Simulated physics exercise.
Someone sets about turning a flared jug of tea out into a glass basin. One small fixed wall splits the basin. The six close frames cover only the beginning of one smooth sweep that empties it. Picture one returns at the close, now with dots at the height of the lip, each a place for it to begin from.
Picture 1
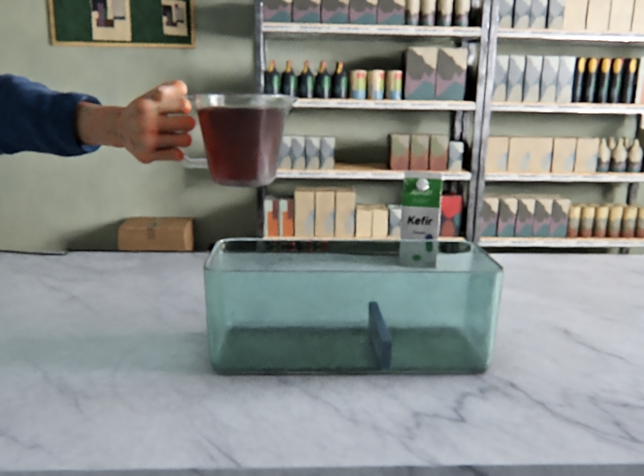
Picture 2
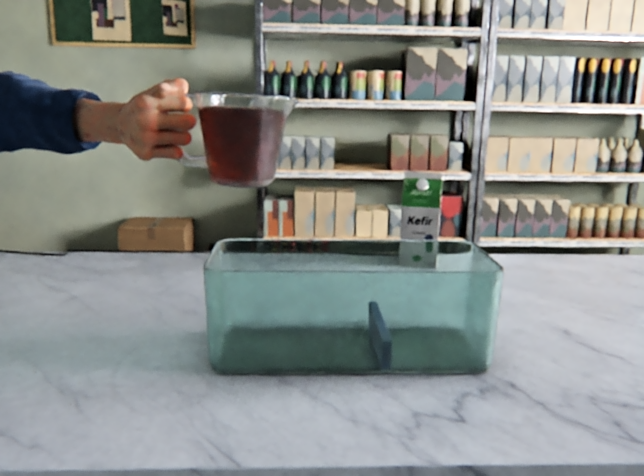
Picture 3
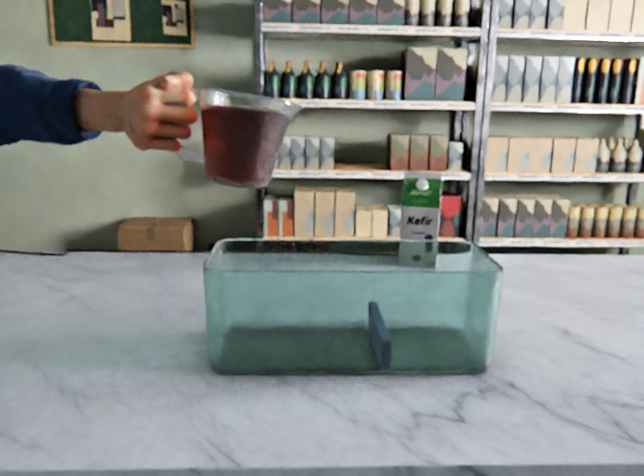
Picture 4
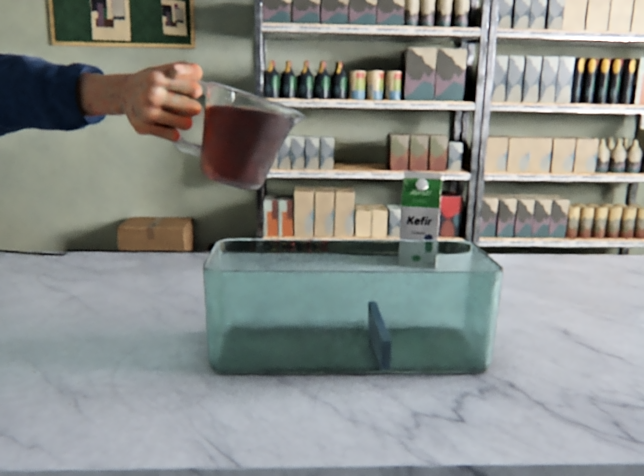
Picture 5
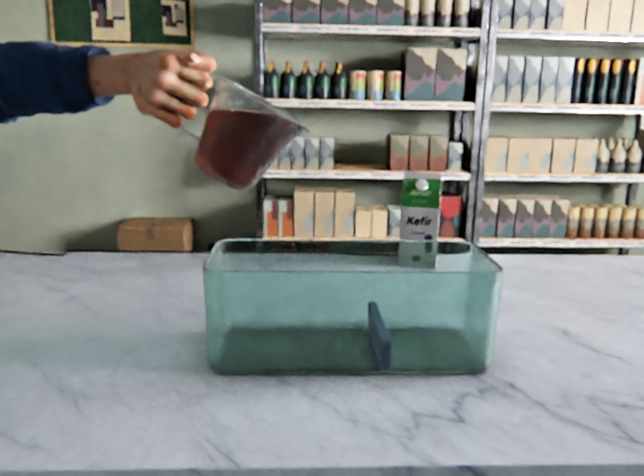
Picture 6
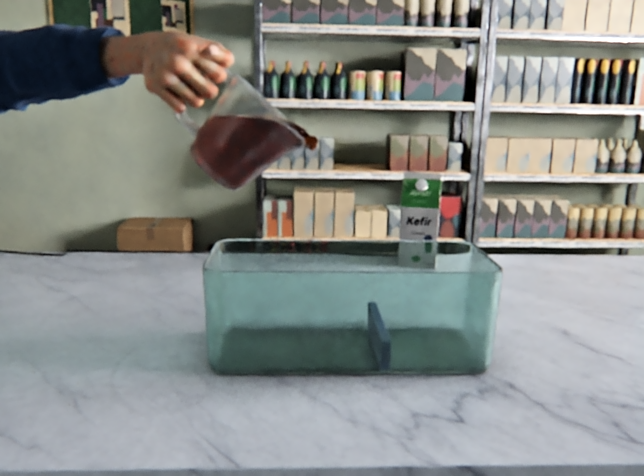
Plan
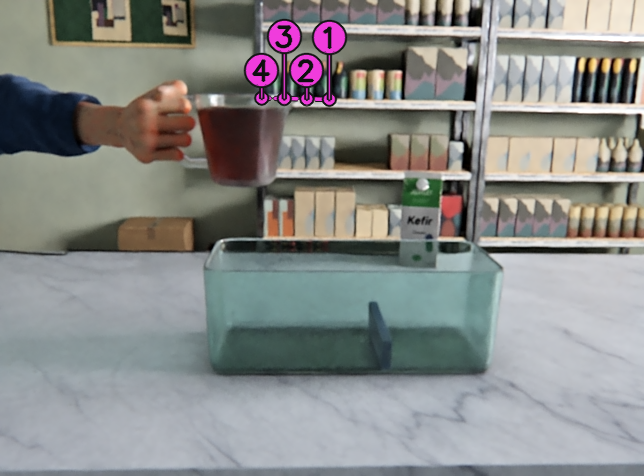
A hand tilting a flared glass jug of dark red tea rightward above a glass basin, tea just emerging over the lip.
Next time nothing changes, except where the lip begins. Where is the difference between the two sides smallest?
It is 1.
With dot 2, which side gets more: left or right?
More ends on the left.
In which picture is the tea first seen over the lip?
Picture 6.
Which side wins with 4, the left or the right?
The left one.
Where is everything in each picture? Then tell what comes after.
Upright, lip at (297, 98); basin from (210, 369) to (491, 368); top of the wall at (379, 319); nothing has left yet, in the first picture.
Tipped about 2°, lip at (298, 100); nothing has left yet, in the second picture.
Tipped about 8°, lip at (301, 107); nothing has left yet, in the third picture.
Tipped about 17°, lip at (305, 116); nothing has left yet, in the fourth picture.
Tipped about 29°, lip at (308, 130); nothing has left yet, in the fifth picture.
Tipped about 42°, lip at (308, 146); tea is over the lip, down to (312, 148), in the sixth picture.
On the marked copy, 1 at (329, 99); 2 at (306, 98); 3 at (284, 98); 4 at (261, 98).
For dot 1, about 49 % ends left of the wall and 50 % right of it.
For dot 2, about 88 % ends left of the wall and 8 % right of it; 3 % is lost outside.
For dot 3, about 87 % ends left of the wall and 9 % right of it; 3 % is lost outside.
For dot 4, about 86 % ends left of the wall and 13 % right of it.
